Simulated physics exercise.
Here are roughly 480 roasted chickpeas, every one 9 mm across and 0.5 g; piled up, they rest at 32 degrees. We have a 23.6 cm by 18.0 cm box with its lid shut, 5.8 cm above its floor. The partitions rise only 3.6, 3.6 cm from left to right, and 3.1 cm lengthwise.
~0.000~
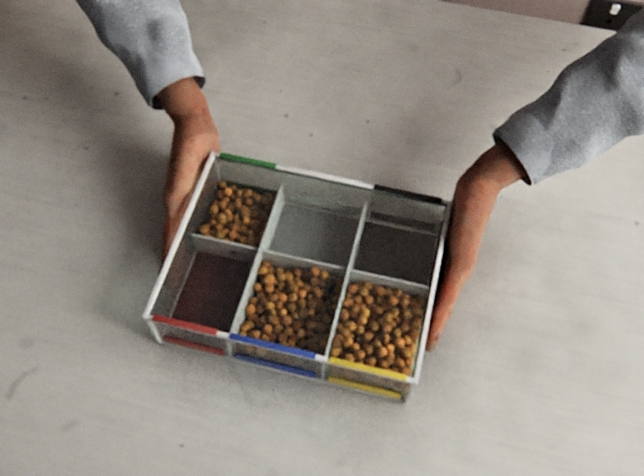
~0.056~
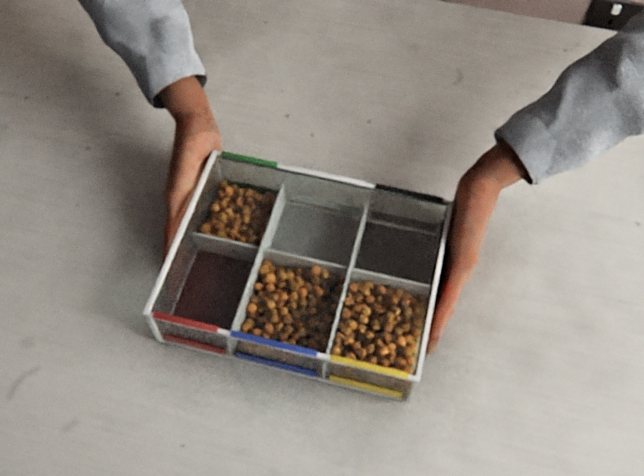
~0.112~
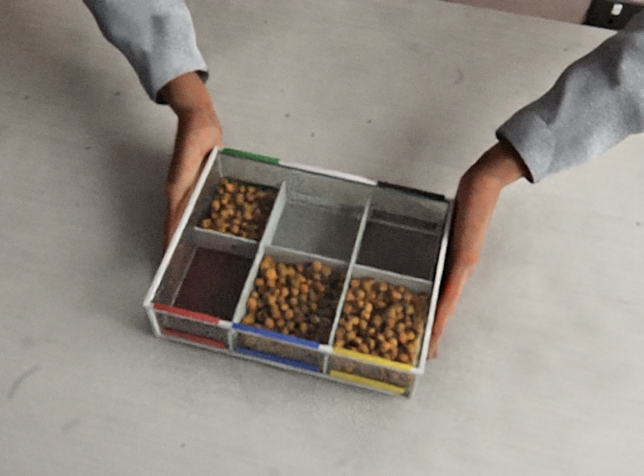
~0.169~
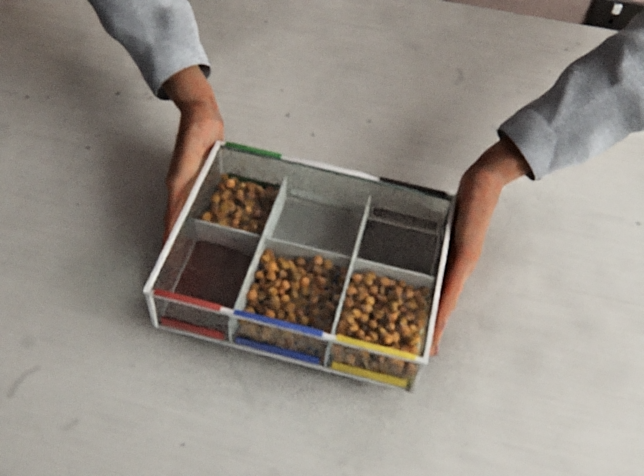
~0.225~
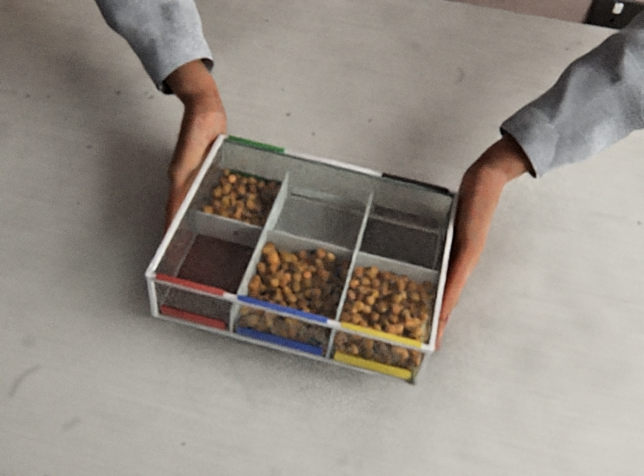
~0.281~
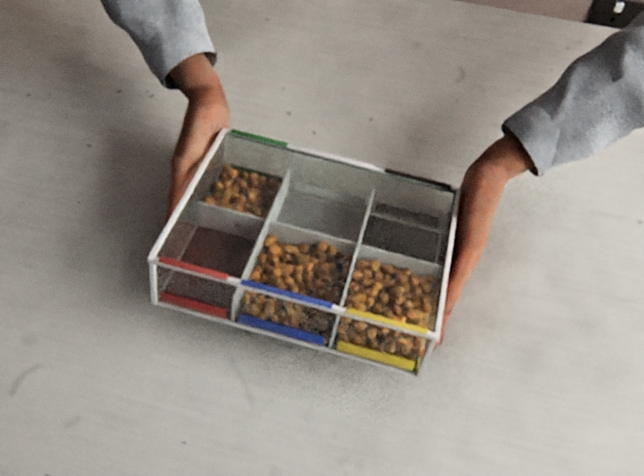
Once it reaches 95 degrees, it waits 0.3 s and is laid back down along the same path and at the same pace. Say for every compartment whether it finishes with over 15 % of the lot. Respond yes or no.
Red: No; blue: No; green: Yes; yellow: No; white: Yes; black: Yes.
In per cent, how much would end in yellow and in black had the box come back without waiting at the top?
You'd end up with yellow at 10 per cent and black at 40 per cent.
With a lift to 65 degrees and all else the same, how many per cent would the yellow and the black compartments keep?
Yellow 30 %, black 10 %.
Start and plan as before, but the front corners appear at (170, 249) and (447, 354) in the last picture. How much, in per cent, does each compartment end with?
Red 0, blue 5, green 15, yellow 30, white 5, black 45.
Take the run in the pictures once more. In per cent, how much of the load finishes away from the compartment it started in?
It works out to about 60 per cent.
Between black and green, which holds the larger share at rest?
The black compartment.
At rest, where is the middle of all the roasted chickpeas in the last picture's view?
Somewhere around (367, 234) in the final frame.
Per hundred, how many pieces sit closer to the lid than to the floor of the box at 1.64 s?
Estimate: Near 50 per cent.
Then, at 1.64 s, tilt 95 degrees; blue 15 %, green 20 %, yellow 20 %, white 15 %, black 30 %.
After 2.55 s, tilt 48 degrees; blue 10 %, green 20 %, yellow 10 %, white 20 %, black 40 %.
Then, at 3.46 s, tilt 0 degrees; blue 10 %, green 20 %, yellow 10 %, white 20 %, black 40 %.
At rest (4.2 s), red 0 %, blue 10 %, green 20 %, yellow 10 %, white 20 %, black 40 %.
